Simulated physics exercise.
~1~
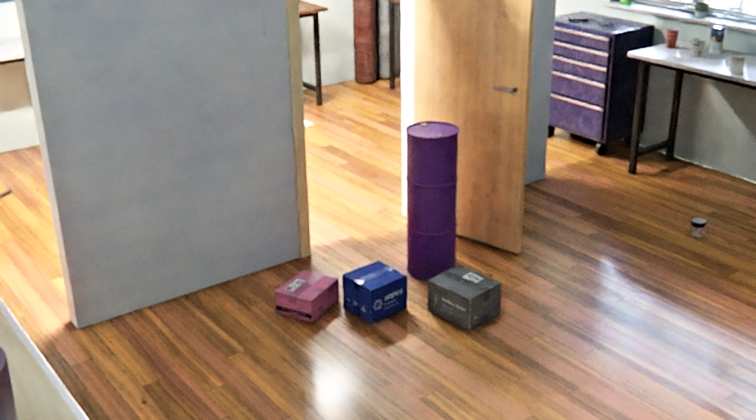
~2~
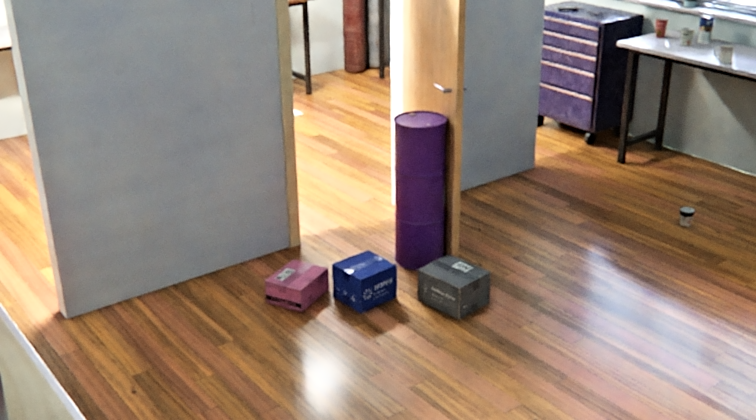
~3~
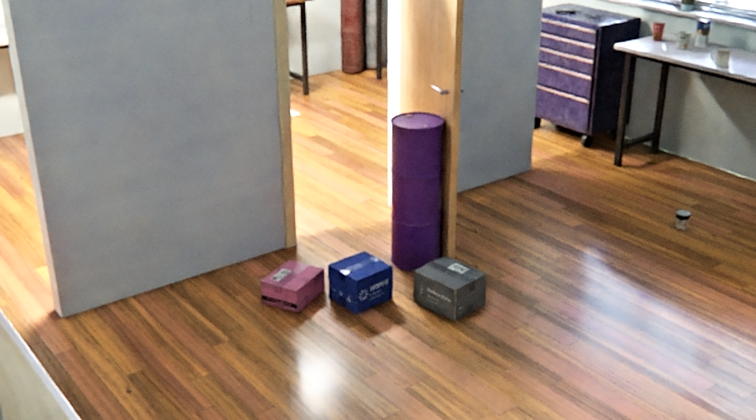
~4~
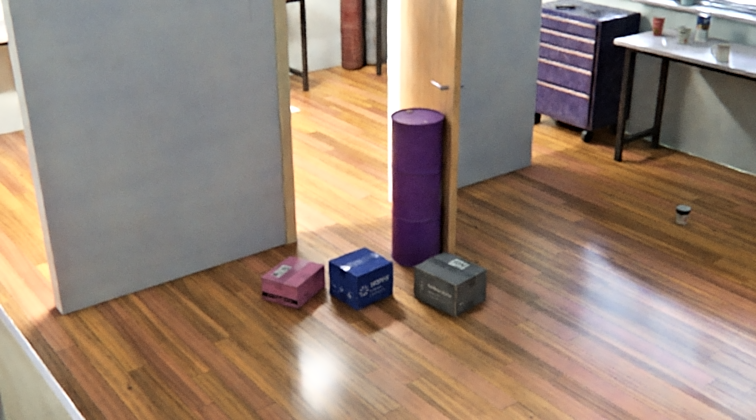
The wooden door swung partway toward closed, then came to rest still well open beside the tall purple drum. The pink, blue and grey boxes stayed lined up on the shiny wood floor near the doorway, and the drum never moved either.
